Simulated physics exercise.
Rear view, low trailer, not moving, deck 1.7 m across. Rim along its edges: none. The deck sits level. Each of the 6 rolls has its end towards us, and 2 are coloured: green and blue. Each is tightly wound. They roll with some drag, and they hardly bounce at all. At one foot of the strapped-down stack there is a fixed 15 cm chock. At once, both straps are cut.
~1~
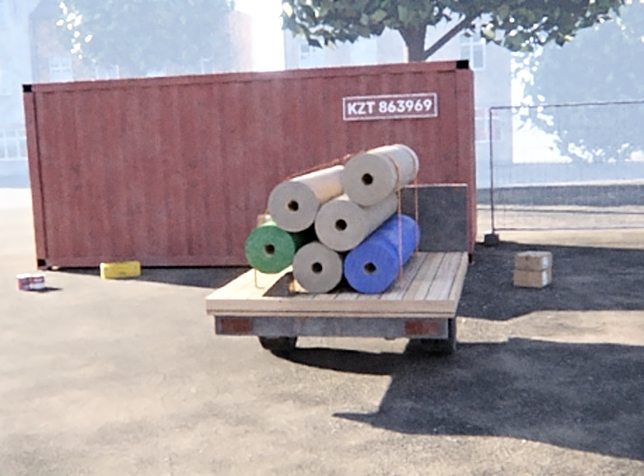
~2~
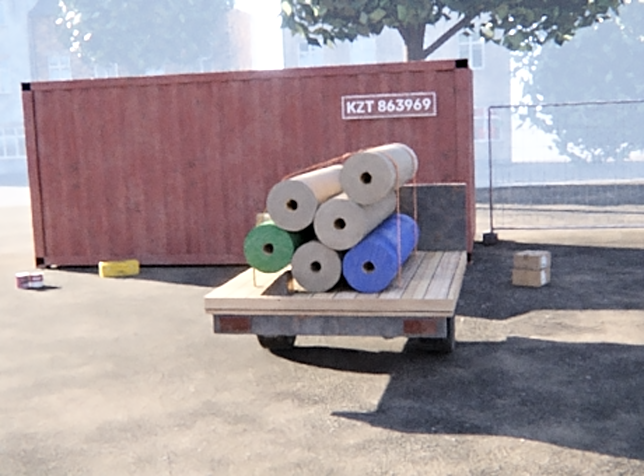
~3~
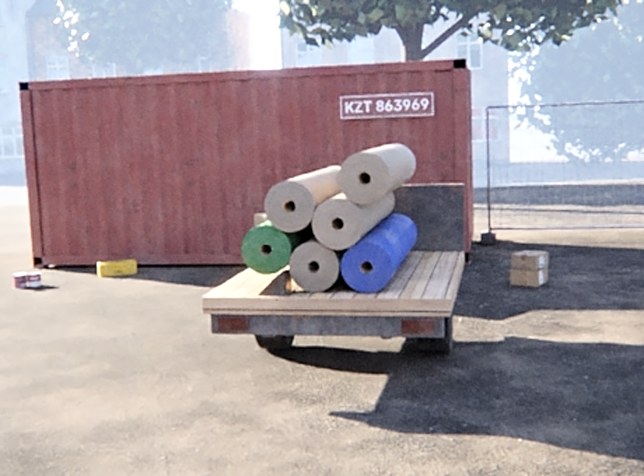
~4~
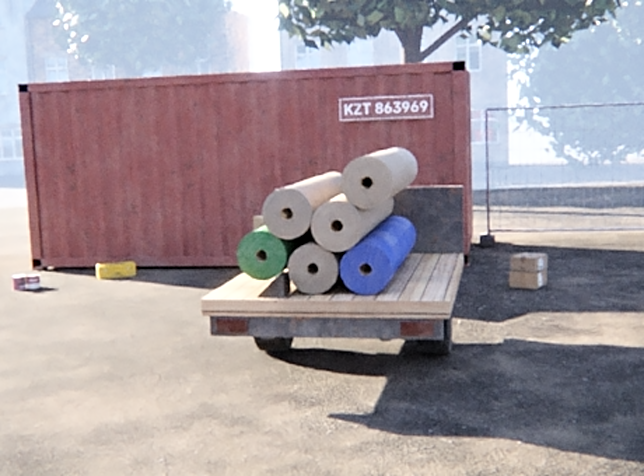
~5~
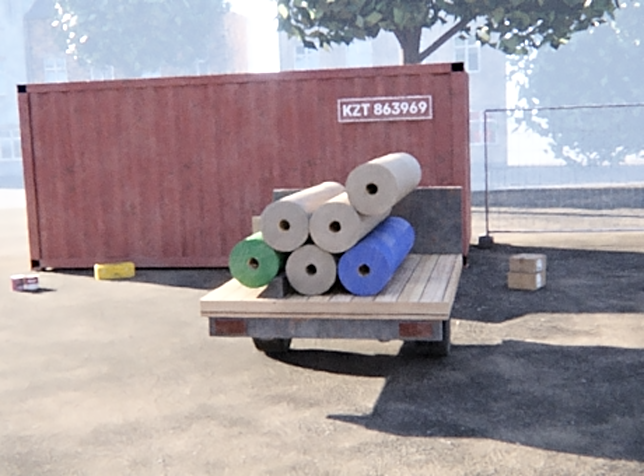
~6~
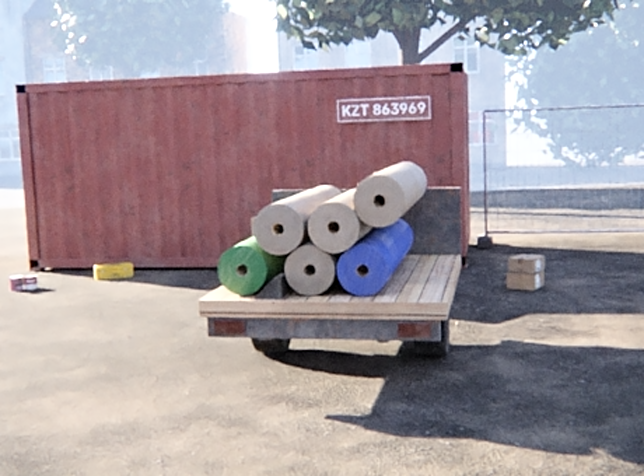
Six big rolls, four beige, one green at the lower left and one blue at the lower right, lie stacked with their ends facing us on a flat wooden trailer bed. Seen from behind in a sunlit yard, the trailer stands before a rusty red container, with small boxes on the ground either side. The thin straps vanish, then the green roll shifts left and the upper beige rolls settle lower.
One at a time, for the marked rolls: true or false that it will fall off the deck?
Green: True. Blue: False.
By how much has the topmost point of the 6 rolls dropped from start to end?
Some 30 centimetres.
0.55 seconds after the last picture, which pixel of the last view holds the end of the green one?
Near (174, 299).
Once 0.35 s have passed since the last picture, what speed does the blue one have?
Speed approx. 0.0 m/s.
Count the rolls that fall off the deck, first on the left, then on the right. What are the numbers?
Left 2, right 1.
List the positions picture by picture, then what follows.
The first picture shows green (269, 250), blue (369, 269); straps tight; chock at (285, 286); the deck is level; 3 of the 6 lie on the deck itself.
The second picture shows green (267, 250), blue (368, 268); straps tight.
The third picture shows green (265, 251), blue (366, 268); straps gone.
The fourth picture shows green (260, 256), blue (365, 270); no straps.
The fifth picture shows green (252, 264), blue (363, 271); no straps.
The sixth picture shows green (241, 271), blue (362, 271); no straps; chock at (278, 287).
Then, 0.4 s past the sixth picture, green is on the ground to the left; blue is on the deck, 60 cm from the right edge; 1 off so far.
Then, 0.6 s past the sixth picture, green is dropping off the left side; as before, blue; 2 off so far.
Finally (2.8 s after the last picture), green is down on the left; blue is on the deck, 60 cm from the right edge; 3 off so far.
